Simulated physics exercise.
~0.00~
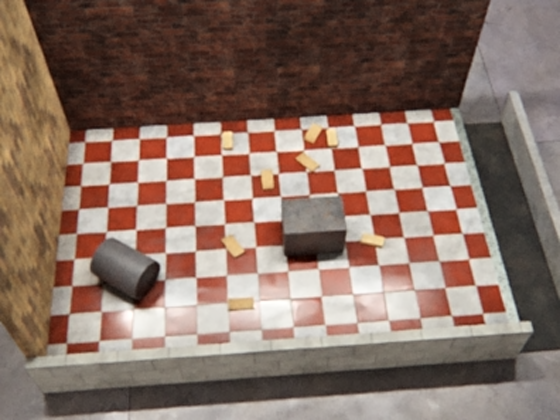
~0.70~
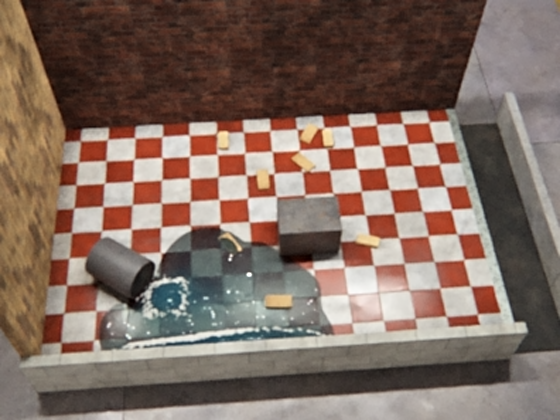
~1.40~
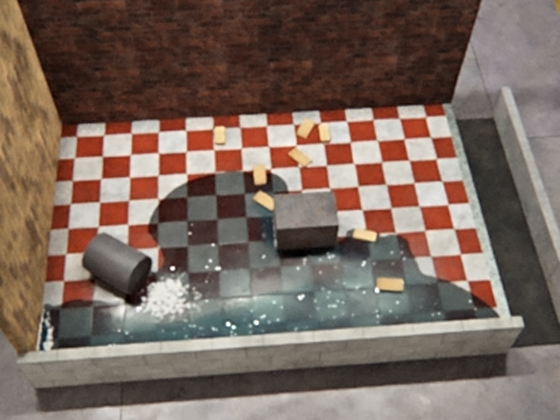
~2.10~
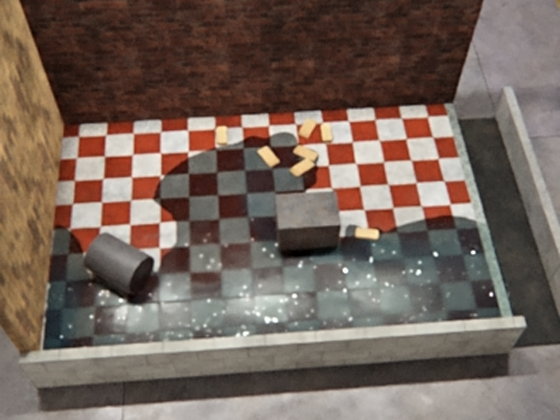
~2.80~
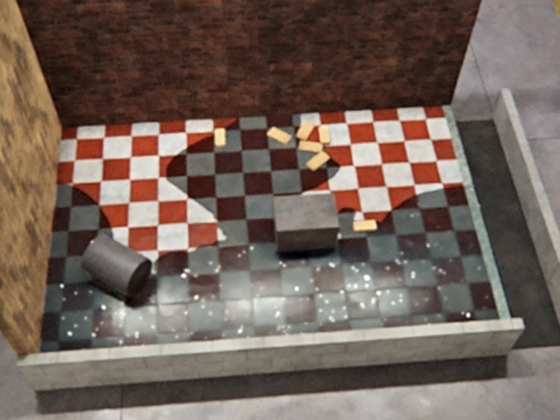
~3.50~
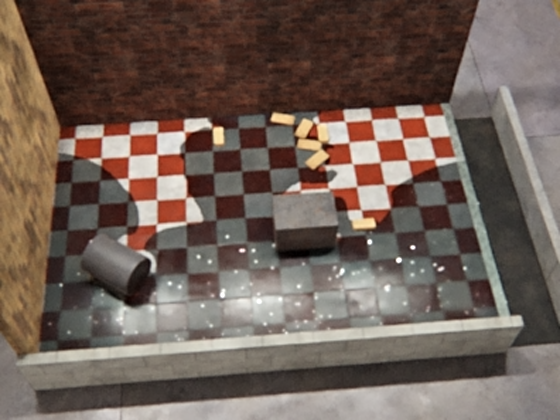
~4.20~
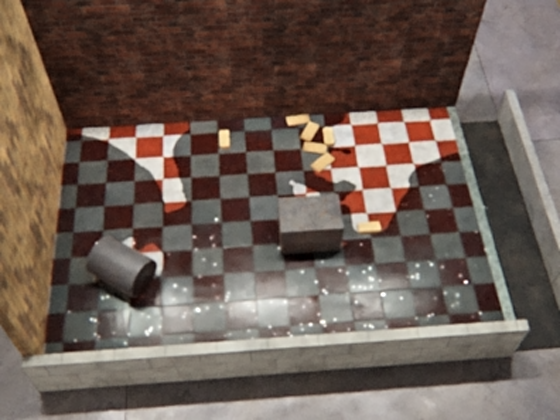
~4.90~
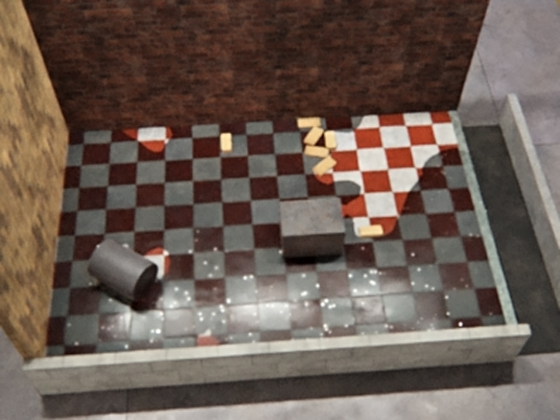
To begin with, small tan blocks lie scattered on a dry red-and-white checkered floor, around a grey box and a toppled grey cylinder. Dark, foam-flecked water appears beside the cylinder and spreads along the front, carrying the nearest block rightward until it drops out of sight. The water also pushes up the middle toward the brick wall, and two more blocks drift up and right to join a loose cluster there. It then widens to both sides, shrinking the dry patches. Finally, the blocks sit still, with one sizeable dry area at the back right and only small scraps elsewhere.
